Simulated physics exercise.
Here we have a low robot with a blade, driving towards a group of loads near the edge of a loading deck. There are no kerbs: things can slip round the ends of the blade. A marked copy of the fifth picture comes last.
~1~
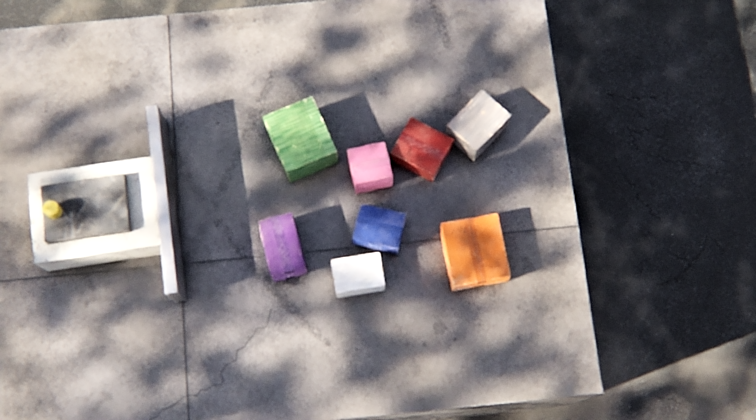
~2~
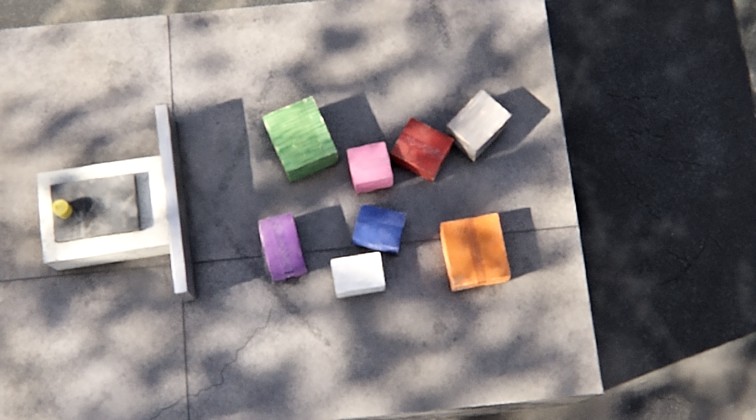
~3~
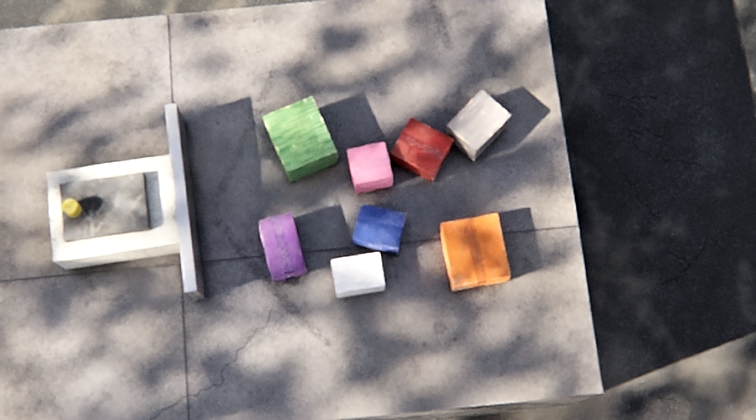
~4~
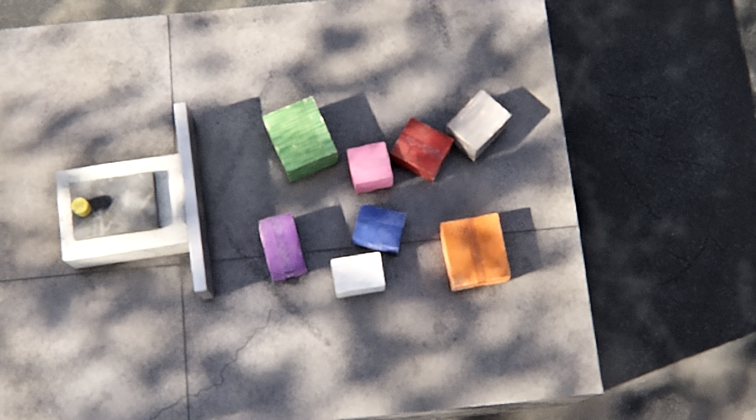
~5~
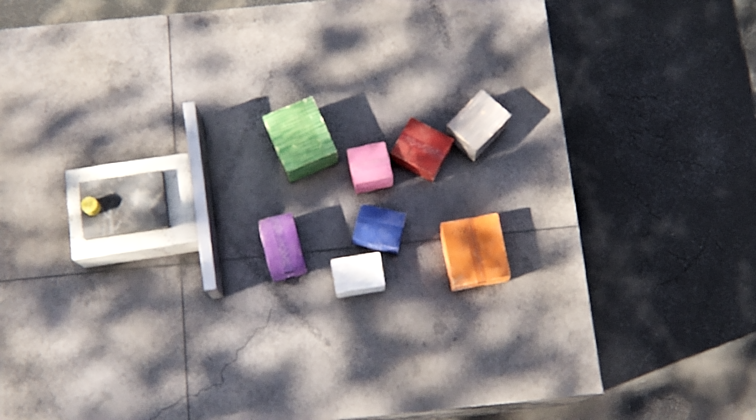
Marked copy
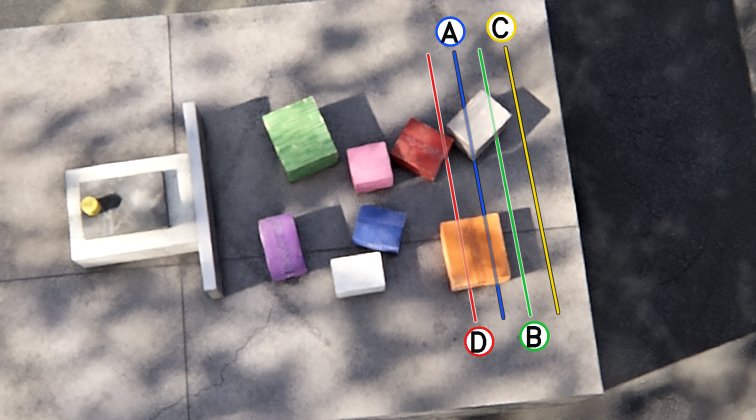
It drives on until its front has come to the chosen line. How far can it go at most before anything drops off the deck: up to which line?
No farther than D.
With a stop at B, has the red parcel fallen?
Yes.
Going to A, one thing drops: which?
The red parcel.
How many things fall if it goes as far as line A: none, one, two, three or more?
In all, one.
On the marked copy, A at (478, 181); B at (504, 179); C at (531, 176); D at (451, 184).
With D. Early on, robot (222, 196); white crate (370, 276); green crate (318, 141).
Further on, robot (312, 187); grey crate (503, 113); red parcel (501, 167).
At the end, robot (381, 181); red parcel (560, 177); grey crate (525, 108); nothing has fallen.
As for the rest, A drops the red parcel; B drops the red parcel, orange box and grey crate; C drops the blue box, red parcel, pink box, orange box and grey crate.
